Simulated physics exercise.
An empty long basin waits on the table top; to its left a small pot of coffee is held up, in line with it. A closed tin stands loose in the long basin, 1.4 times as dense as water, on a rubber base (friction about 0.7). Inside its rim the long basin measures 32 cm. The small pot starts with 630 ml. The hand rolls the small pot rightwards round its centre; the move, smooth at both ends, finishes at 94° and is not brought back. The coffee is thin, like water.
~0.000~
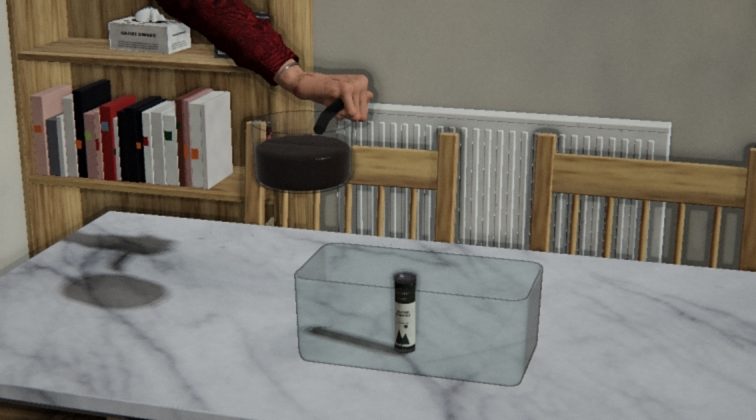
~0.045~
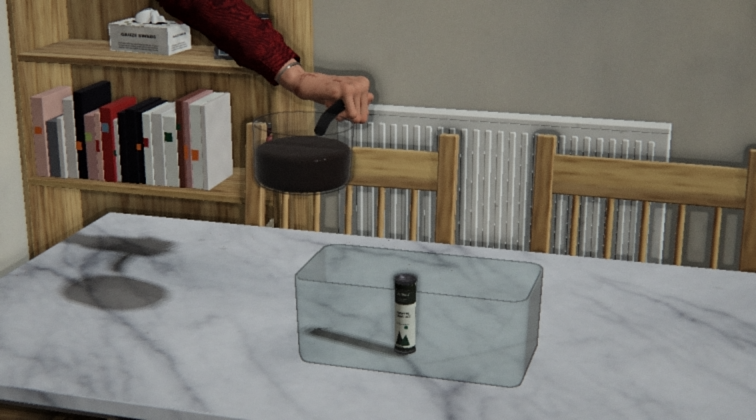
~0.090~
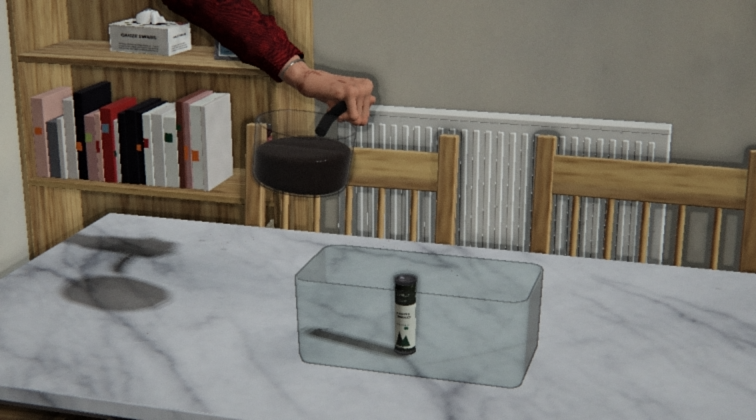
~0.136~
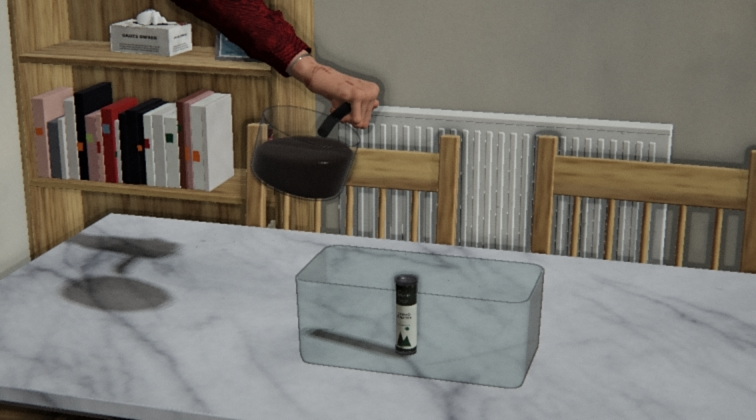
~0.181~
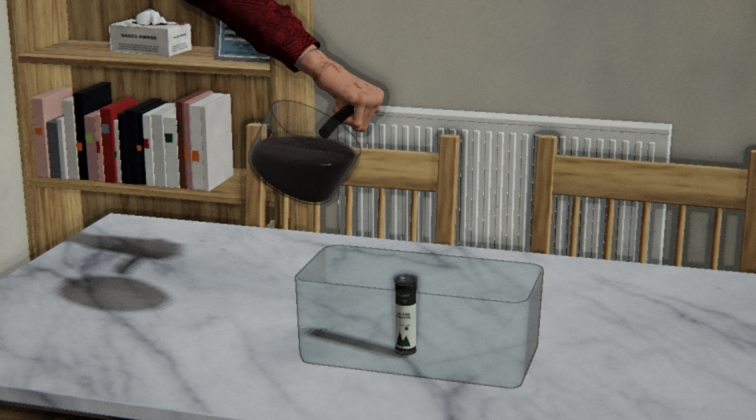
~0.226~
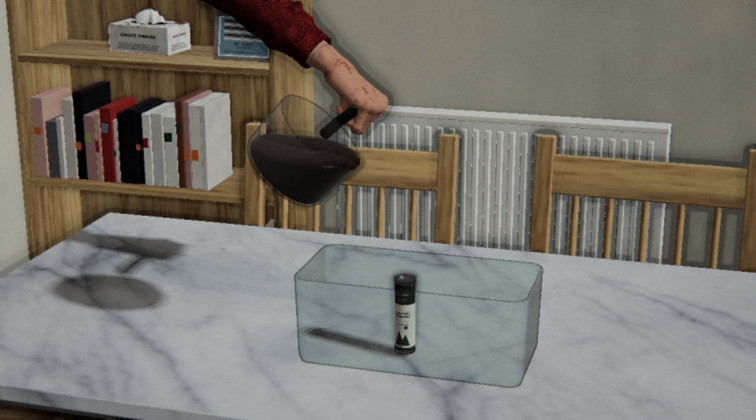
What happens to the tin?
The tin topples.
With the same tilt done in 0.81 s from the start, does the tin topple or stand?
Then it stays up.
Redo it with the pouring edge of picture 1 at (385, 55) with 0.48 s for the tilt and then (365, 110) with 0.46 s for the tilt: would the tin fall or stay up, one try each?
First it remains upright; then it keeps standing.
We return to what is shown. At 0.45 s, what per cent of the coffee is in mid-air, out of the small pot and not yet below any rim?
Some 46 per cent.
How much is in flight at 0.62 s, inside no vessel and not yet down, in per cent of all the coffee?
Near 12 in a hundred.
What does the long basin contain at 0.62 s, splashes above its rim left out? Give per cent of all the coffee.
Some 70 per cent.
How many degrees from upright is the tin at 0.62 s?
It is at some 10°.
Then, 0.45 s in, the tilt is 93° and 41 per cent is still to pour; the tin stands where it began.
Then, 0.62 s in, the tilt is 94° and 17 per cent is still to pour; the tin leans 9°.
Then, 0.79 s in, the tilt is 94° and 6 per cent is still to pour; the tin lies on its side.
Then, 0.98 s in, the tilt is 94° and 3 per cent is still to pour; the tin lies on its side.
Finally, the tin lies on its side.
